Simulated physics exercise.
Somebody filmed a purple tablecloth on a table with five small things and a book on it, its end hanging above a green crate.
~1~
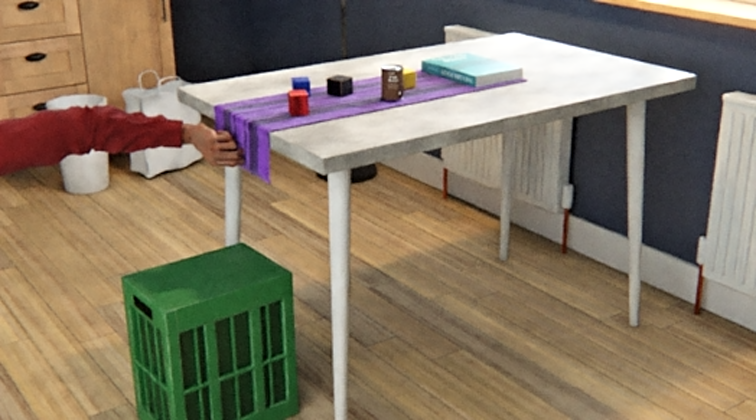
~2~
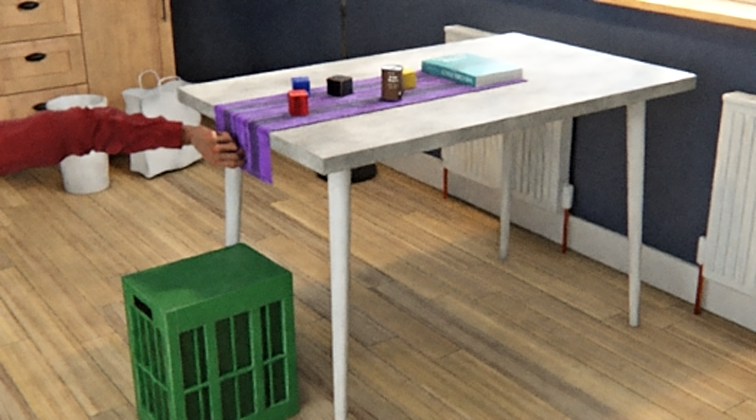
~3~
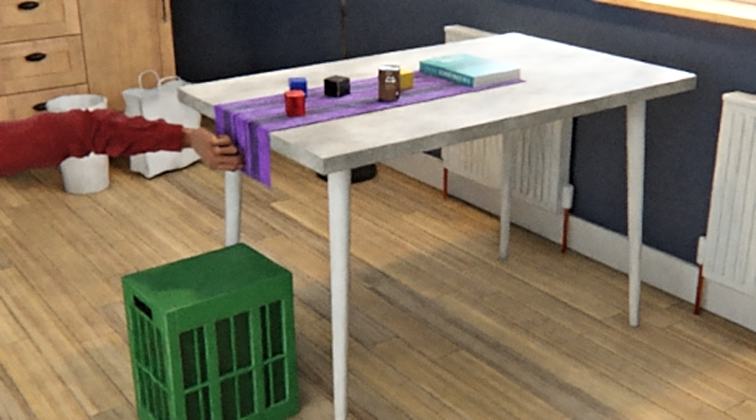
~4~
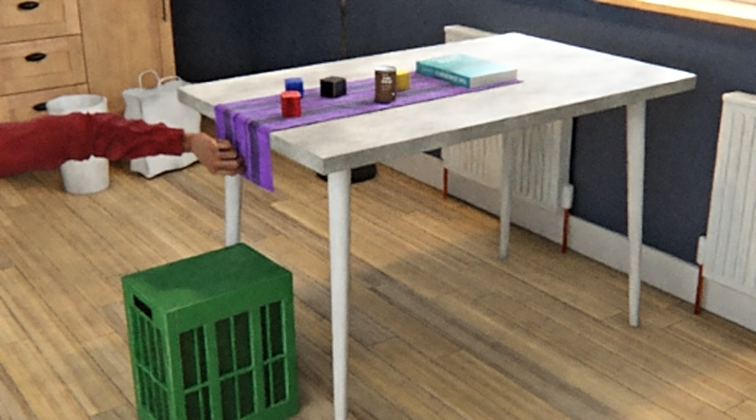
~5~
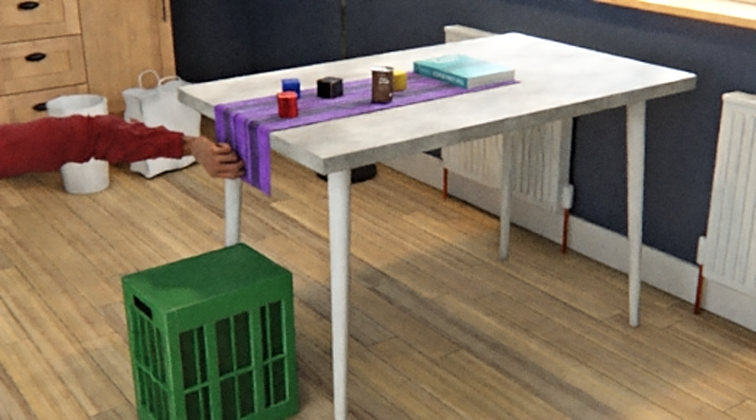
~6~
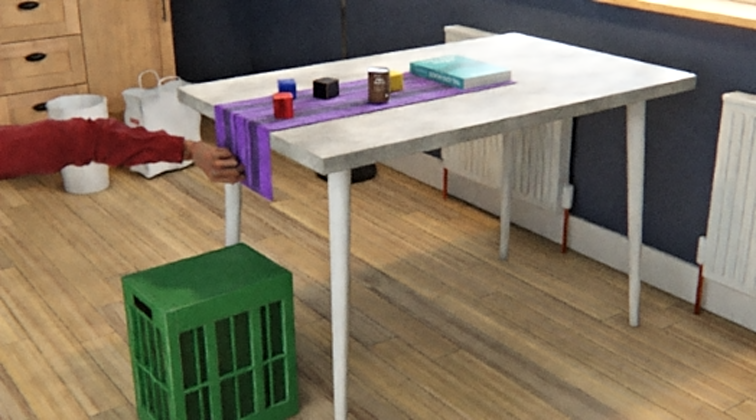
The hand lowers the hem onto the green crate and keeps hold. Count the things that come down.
Over the edge go two.
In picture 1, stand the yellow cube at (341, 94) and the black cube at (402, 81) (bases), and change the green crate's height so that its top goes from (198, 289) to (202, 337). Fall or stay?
The yellow cube drops off; the black cube survives.
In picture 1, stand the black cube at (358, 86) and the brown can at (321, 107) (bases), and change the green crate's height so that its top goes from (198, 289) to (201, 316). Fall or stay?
The black cube remains up, the brown can drops off.
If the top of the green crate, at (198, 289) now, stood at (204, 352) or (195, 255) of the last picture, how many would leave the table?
The count: 4 and 1.
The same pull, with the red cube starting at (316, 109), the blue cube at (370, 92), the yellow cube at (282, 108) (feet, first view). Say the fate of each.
The red cube comes down; the blue cube does not fall; the yellow cube tumbles off.
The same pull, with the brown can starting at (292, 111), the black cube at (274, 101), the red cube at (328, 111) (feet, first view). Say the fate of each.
The brown can comes down, the black cube falls, the red cube drops off.
Soon after, hem near (245, 218); all still up.
Then, hem on the crate; red cube and blue cube gone.
At rest, hem on the crate; red cube and blue cube gone. The table loses two.
